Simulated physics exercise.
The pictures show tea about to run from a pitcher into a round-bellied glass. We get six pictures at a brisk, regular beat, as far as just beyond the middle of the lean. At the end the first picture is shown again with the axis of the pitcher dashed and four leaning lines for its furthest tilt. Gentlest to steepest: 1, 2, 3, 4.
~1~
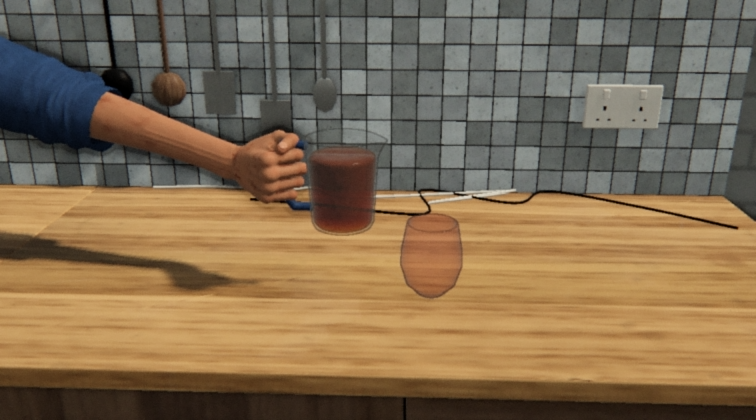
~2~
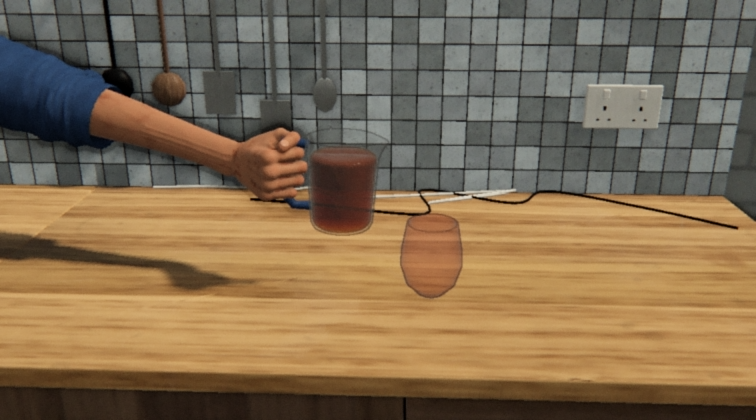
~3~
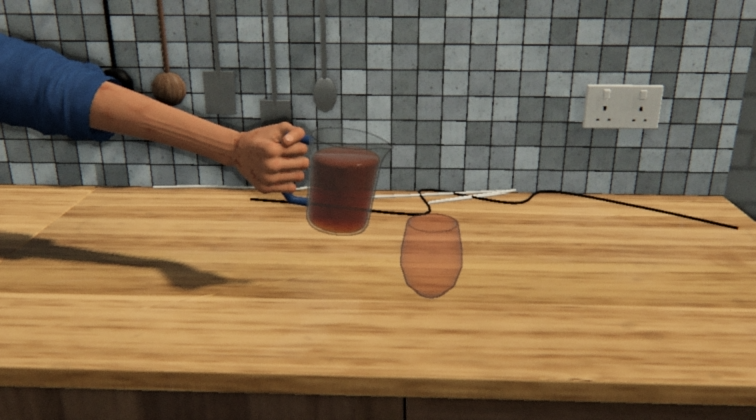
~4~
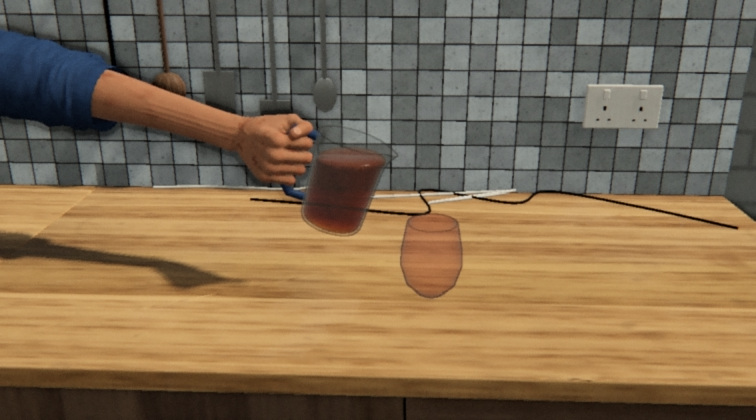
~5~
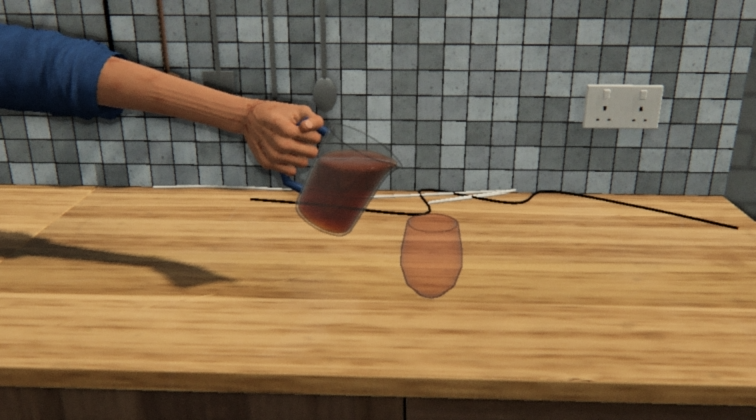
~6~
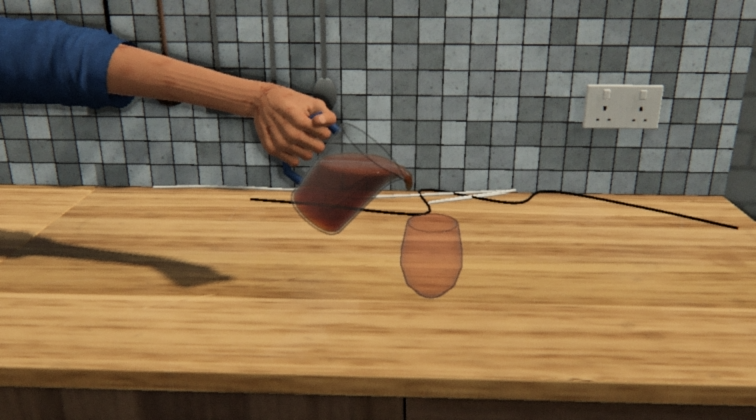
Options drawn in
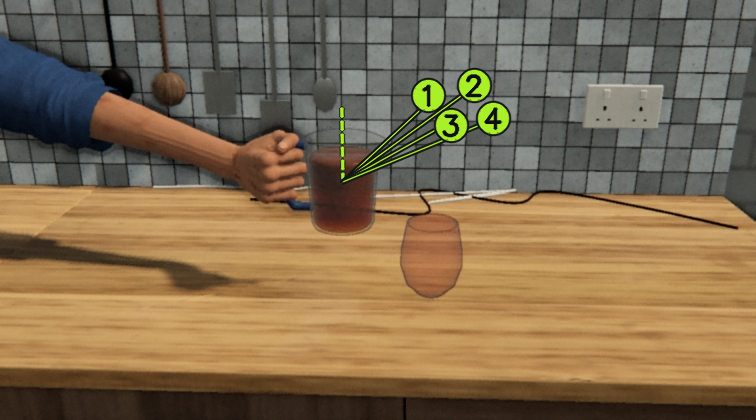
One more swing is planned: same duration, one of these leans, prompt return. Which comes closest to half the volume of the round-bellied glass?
I would pick tilt 3.
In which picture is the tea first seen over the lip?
In picture 6.
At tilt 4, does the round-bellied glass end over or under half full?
Over.
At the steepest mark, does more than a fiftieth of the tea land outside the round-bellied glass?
No.
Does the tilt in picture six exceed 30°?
Yes.
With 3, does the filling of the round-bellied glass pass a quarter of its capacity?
Yes, it does.
In lime, 1 at (419, 110); 2 at (461, 95); 3 at (434, 130); 4 at (477, 125).
If 1 is chosen, the round-bellied glass ends with about 24 % of what it can hold.
If 2 is chosen, the round-bellied glass ends with about 36 % of what it can hold.
If 3 is chosen, the round-bellied glass ends with about 50 % of what it can hold.
If 4 is chosen, the round-bellied glass ends with about 67 % of what it can hold.
